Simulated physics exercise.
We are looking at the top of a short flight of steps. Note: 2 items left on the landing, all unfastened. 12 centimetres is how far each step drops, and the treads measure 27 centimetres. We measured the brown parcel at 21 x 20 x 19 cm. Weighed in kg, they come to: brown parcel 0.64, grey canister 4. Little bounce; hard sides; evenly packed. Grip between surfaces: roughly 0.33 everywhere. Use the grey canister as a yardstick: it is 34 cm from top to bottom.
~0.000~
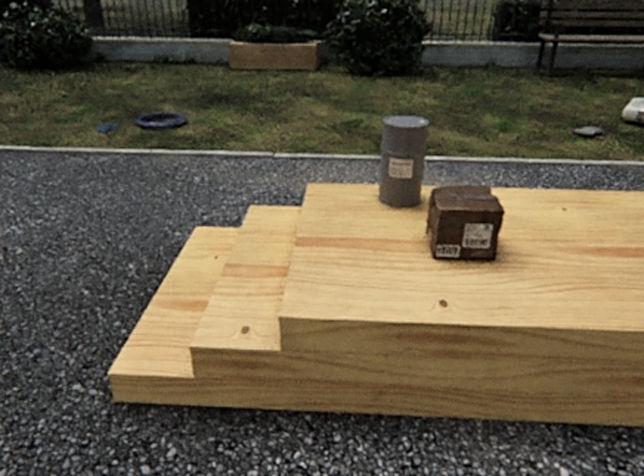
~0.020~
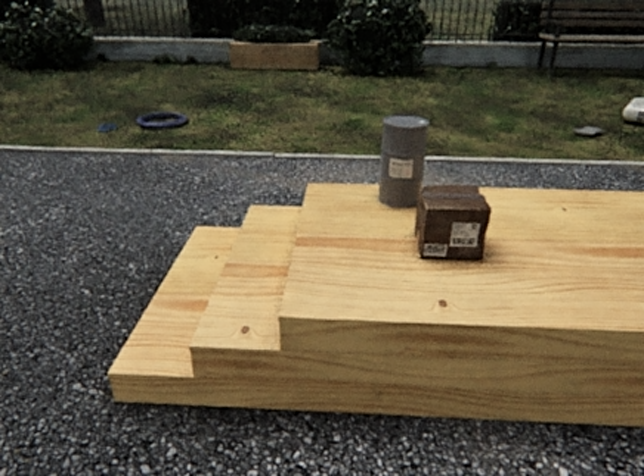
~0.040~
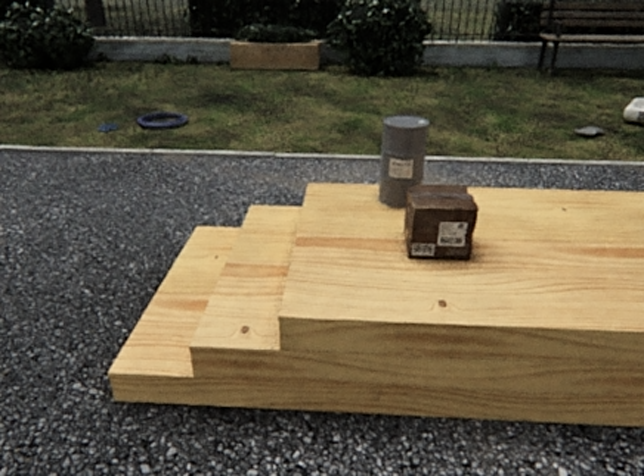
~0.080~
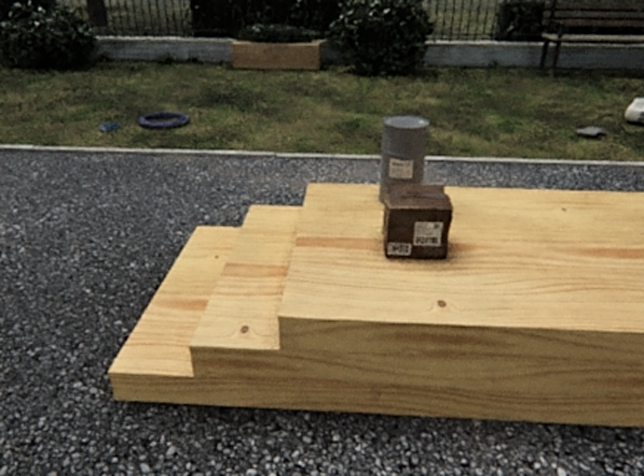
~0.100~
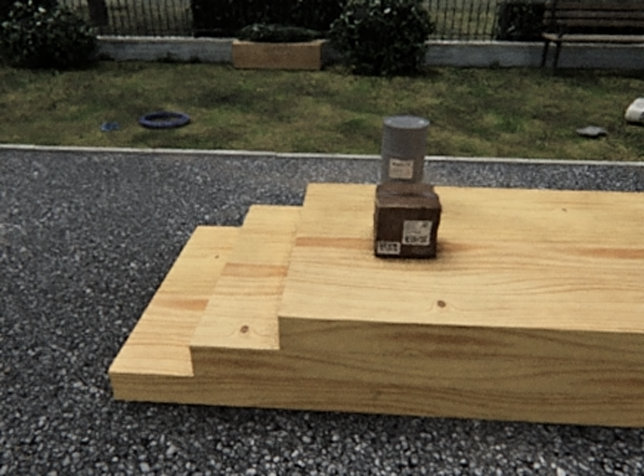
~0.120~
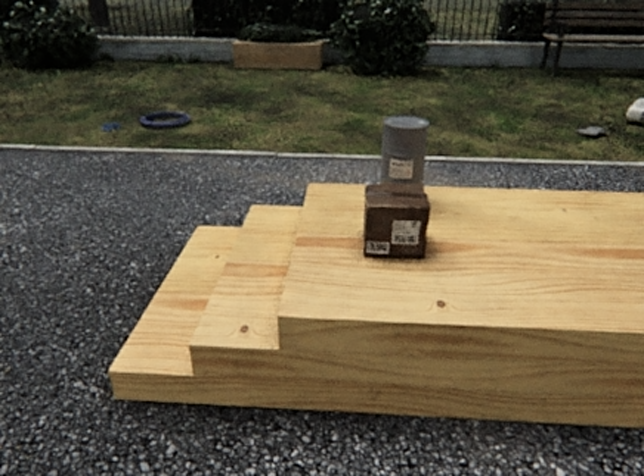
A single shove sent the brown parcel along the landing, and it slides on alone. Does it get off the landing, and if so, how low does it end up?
Yes, partway down the steps.
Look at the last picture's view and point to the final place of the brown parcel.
Around pixel (176, 270).
After 0.32 s, 6 cm to the first step; brown parcel near (313, 217).
After 0.62 s, 18 cm past the top edge and 8 cm lower; brown parcel near (246, 234).
After 0.92 s, 38 cm past the top edge and 19 cm lower; brown parcel near (193, 260).
In the end (1.5 s), 46 cm past the top edge and 24 cm lower; grey canister under 12 cm from the start. At the end, from the last picture's camera, brown parcel near (176, 270).
